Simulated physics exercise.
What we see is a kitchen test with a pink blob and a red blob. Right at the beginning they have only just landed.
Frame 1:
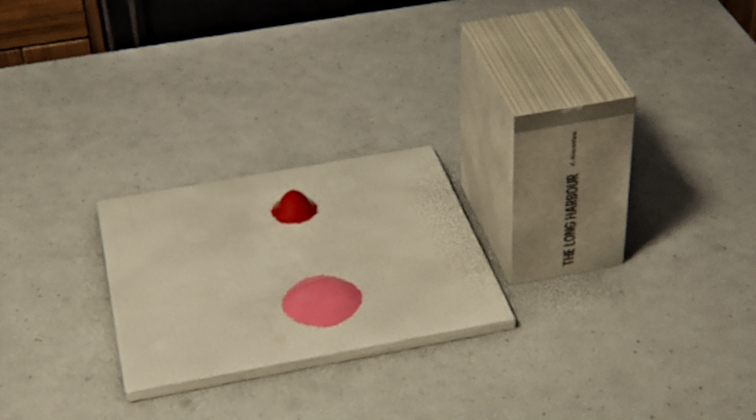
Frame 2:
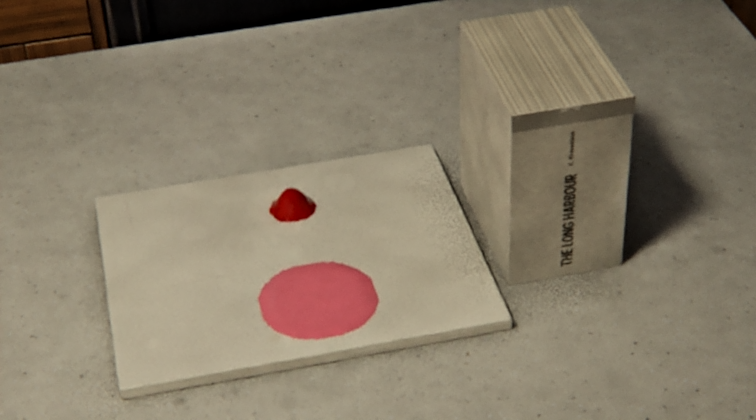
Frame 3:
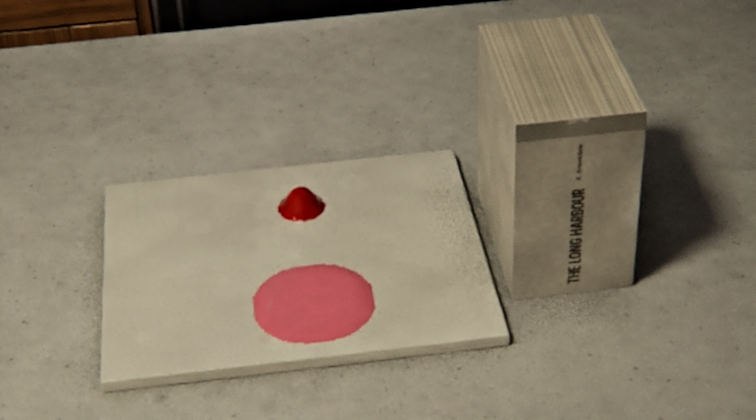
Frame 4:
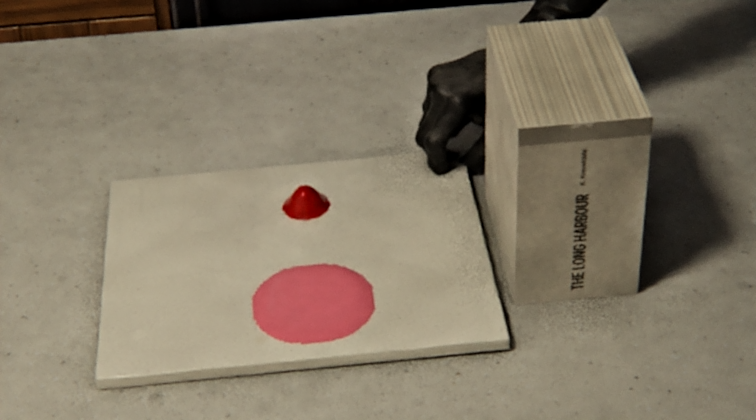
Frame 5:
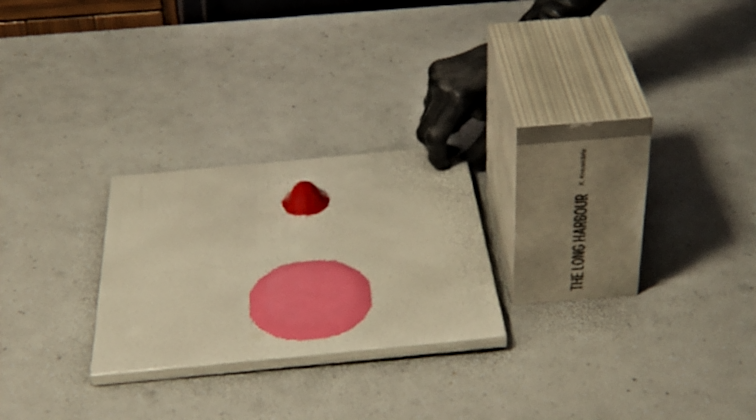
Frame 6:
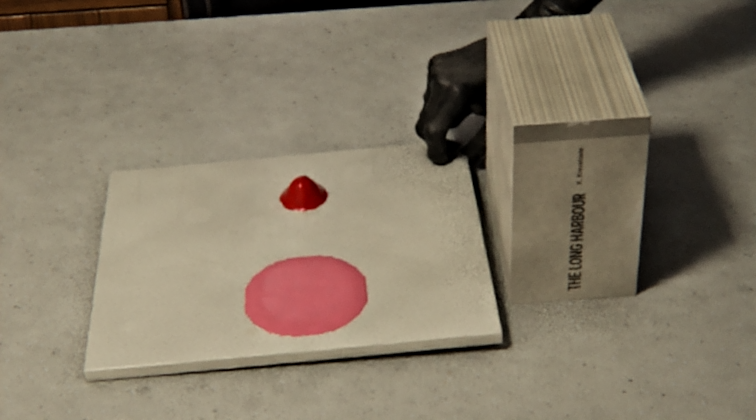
A pink blob spreads flat beside a red heap, then a hand slightly raises the board.
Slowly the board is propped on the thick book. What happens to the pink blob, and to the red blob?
The pink blob will not stay up there; the red blob will stay up there.
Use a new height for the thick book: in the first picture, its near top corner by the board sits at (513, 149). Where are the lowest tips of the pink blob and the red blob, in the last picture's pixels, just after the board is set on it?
Leading edges, in order: (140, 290); (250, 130).
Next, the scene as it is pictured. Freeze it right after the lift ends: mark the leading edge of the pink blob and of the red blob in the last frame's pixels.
First (116, 292), then (232, 118).
Shortly, slope about 36°; the pink blob has crept down a long way; the red blob has not moved.
Then, the pink blob is dripping off the low end; the red blob has not moved.
At the finish, slope about 36°; the pink blob is dripping off the low end; the red blob has not moved.
